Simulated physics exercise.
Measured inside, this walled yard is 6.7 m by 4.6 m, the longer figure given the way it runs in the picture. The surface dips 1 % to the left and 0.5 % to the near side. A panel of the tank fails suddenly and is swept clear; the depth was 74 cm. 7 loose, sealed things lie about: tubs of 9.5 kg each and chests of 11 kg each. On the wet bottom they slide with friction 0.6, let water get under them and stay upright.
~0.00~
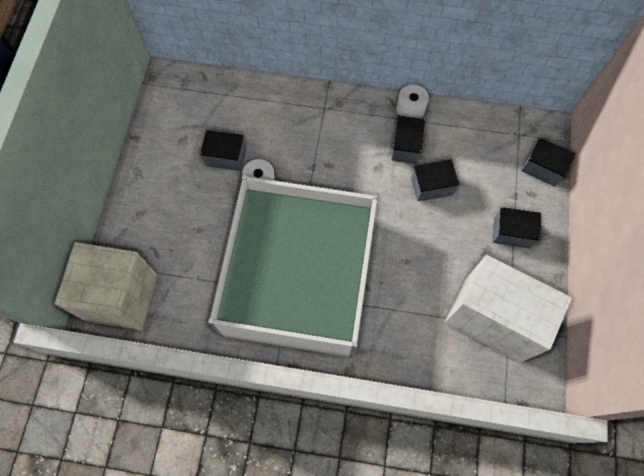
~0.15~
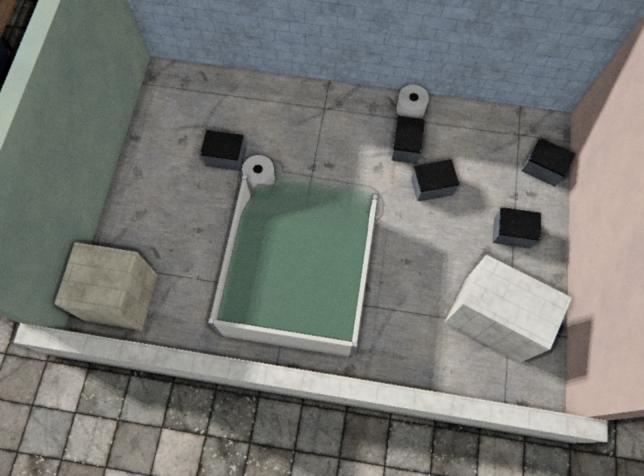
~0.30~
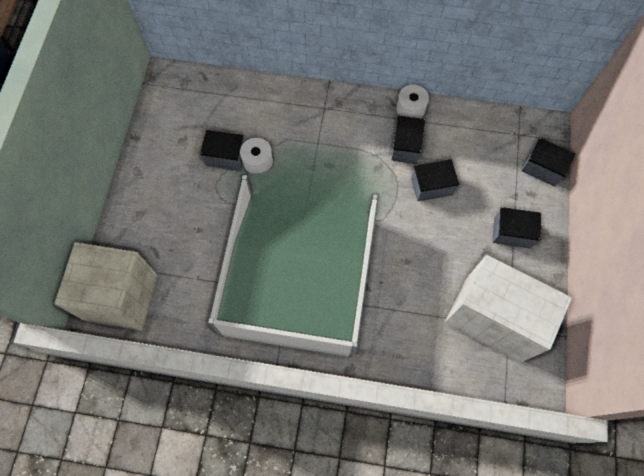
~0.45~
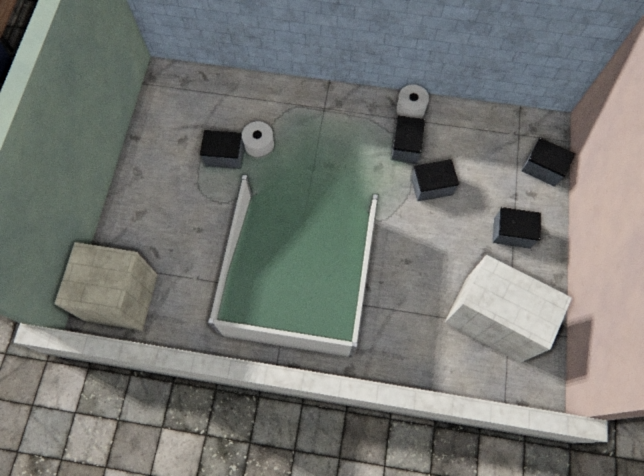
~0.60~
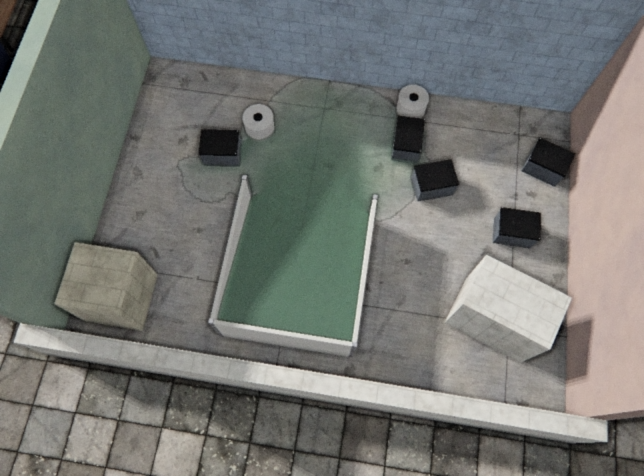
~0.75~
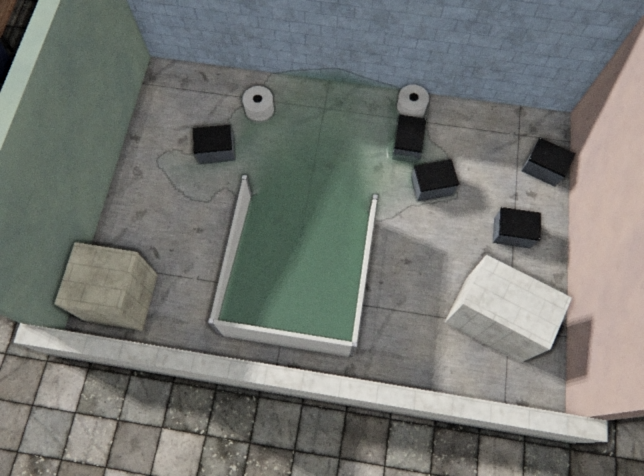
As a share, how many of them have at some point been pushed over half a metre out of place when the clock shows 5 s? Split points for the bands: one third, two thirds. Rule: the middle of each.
My call: Two thirds or more.
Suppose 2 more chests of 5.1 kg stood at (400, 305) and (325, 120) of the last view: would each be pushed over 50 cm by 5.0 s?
Outcome: Stays within first, breaks the threshold second.
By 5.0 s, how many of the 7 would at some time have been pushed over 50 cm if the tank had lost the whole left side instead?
Then 4 of them would.
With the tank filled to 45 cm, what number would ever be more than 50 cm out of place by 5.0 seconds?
In that case 5 of them.
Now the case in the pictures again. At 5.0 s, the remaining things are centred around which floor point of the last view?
Mean position: Approximately (405, 253).
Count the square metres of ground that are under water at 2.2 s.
Wet area: Approx. 16 m2.
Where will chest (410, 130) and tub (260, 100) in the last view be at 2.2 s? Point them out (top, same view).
About (526, 147) for the first and (145, 79) for the second.
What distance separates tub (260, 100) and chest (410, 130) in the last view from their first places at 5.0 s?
In turn: 120 cm, 250 cm.
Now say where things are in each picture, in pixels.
The first picture shows a tub at (258, 173), on the bottom; a chest at (222, 144) rests on the ground; water covers 3.2 m2; 0 of 7 have shifted.
The second picture shows a tub at (258, 169) rests on the ground, 7 cm from its start; a chest at (222, 144), on the bottom; 4.1 m2 under water; 1 of 7 have shifted.
The third picture shows a tub at (256, 151) rests on the ground, 35 cm from its start; a chest at (222, 144), on the bottom; 5.5 m2 under water; 1 of 7 have shifted.
The fourth picture shows a tub at (258, 135) rests on the ground, 62 cm from its start; a chest at (221, 143) rests on the ground; 7.0 m2 under water; 1 of 7 have shifted.
The fifth picture shows a tub at (258, 117), on the bottom, 91 cm from its start; a chest at (219, 142), on the bottom, 6 cm from its start; 8.6 m2 under water; 2 of 7 have shifted.
The sixth picture shows a tub at (258, 99) rests on the ground, 123 cm from its start; a chest at (212, 138) rests on the ground, 18 cm from its start; 9.7 m2 under water; 2 of 7 have shifted.
After 1.1 s 2 of 7 are over 50 cm from their spots; 1 afloat.
After 2.2 s 4 of 7 are over 50 cm from their spots; 2 afloat.
After 3.5 s 6 of 7 are over 50 cm from their spots; 4 afloat.
After 5.0 s 7 of 7 are over 50 cm from their spots, and 7 have been at some point; 5 afloat.
